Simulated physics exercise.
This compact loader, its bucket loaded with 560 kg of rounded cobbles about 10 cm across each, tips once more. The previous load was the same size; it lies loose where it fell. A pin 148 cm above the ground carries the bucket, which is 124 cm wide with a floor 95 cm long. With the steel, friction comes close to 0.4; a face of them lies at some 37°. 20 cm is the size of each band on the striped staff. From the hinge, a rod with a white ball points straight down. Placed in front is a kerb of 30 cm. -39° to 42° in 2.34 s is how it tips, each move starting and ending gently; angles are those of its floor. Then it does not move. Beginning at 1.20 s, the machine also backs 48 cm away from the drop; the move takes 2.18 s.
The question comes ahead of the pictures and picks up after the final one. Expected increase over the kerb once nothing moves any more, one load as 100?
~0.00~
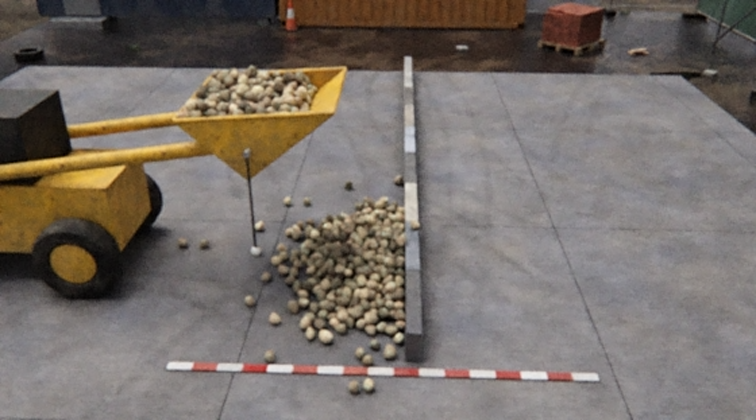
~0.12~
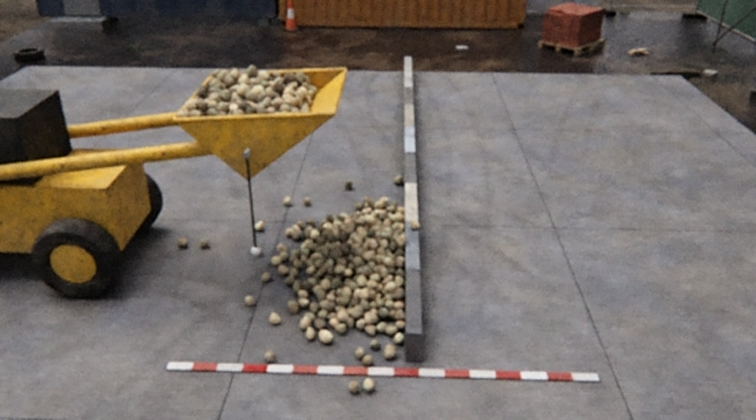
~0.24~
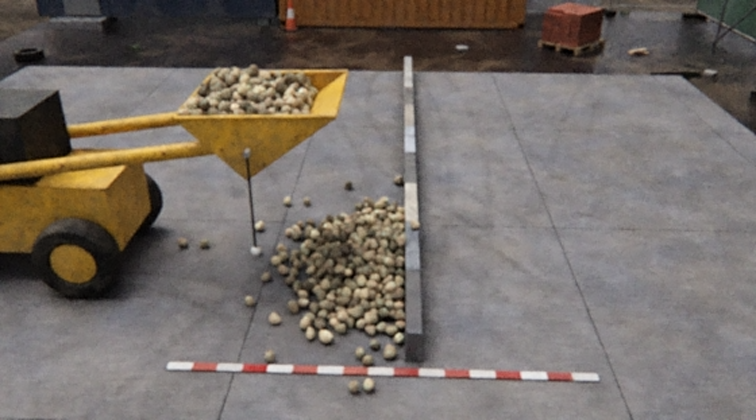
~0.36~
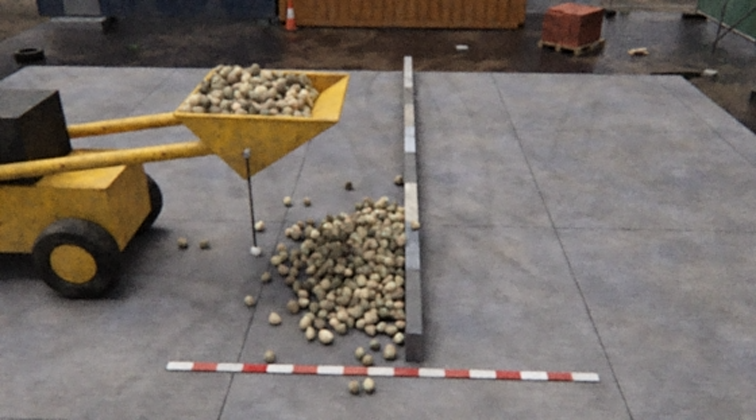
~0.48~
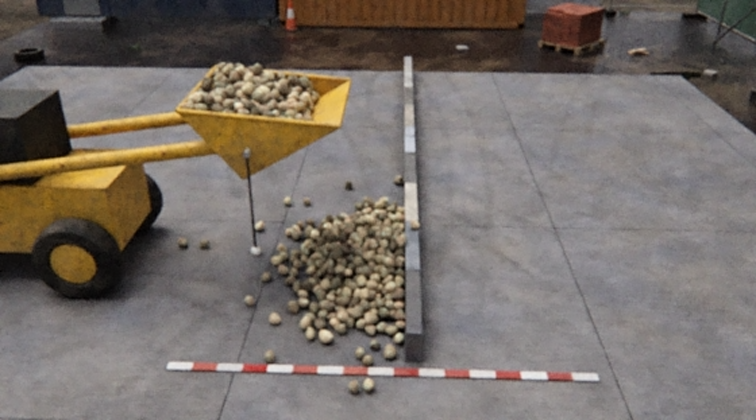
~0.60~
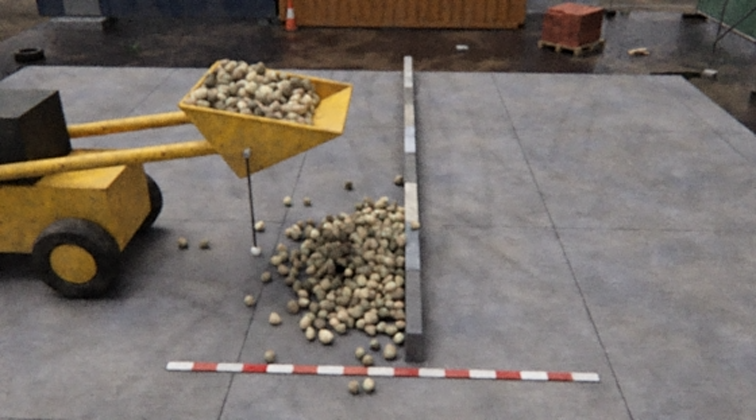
About 1 in every hundred.
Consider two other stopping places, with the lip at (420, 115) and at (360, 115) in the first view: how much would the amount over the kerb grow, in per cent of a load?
55 % and 5 %.
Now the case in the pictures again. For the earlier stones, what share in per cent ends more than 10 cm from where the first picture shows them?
I'd say roughly 15 per cent of them.
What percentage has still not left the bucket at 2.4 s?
Estimate: 5 % remaining inside, roughly.
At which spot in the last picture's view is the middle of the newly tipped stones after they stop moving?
The middle lies near (335, 250) in the last picture.
After 1.8 s the floor is at 30°; in per cent of one load, 87 in the bucket, 113 on this side of the kerb; the foremost stones are at (402, 247).
After 2.4 s the floor is at 42°; in per cent of one load, 7 in the bucket, 192 on this side of the kerb, 1 over the kerb; the foremost stones are at (425, 240).
After 3.8 s the floor is at 42°; in per cent of one load, 0 in the bucket, 199 on this side of the kerb, 1 over the kerb; the foremost stones are at (451, 261).
After 6.7 s the floor is at 42°; in per cent of one load, 0 in the bucket, 199 on this side of the kerb, 1 over the kerb; the foremost stones are at (451, 261). Net gain over the kerb, 1.
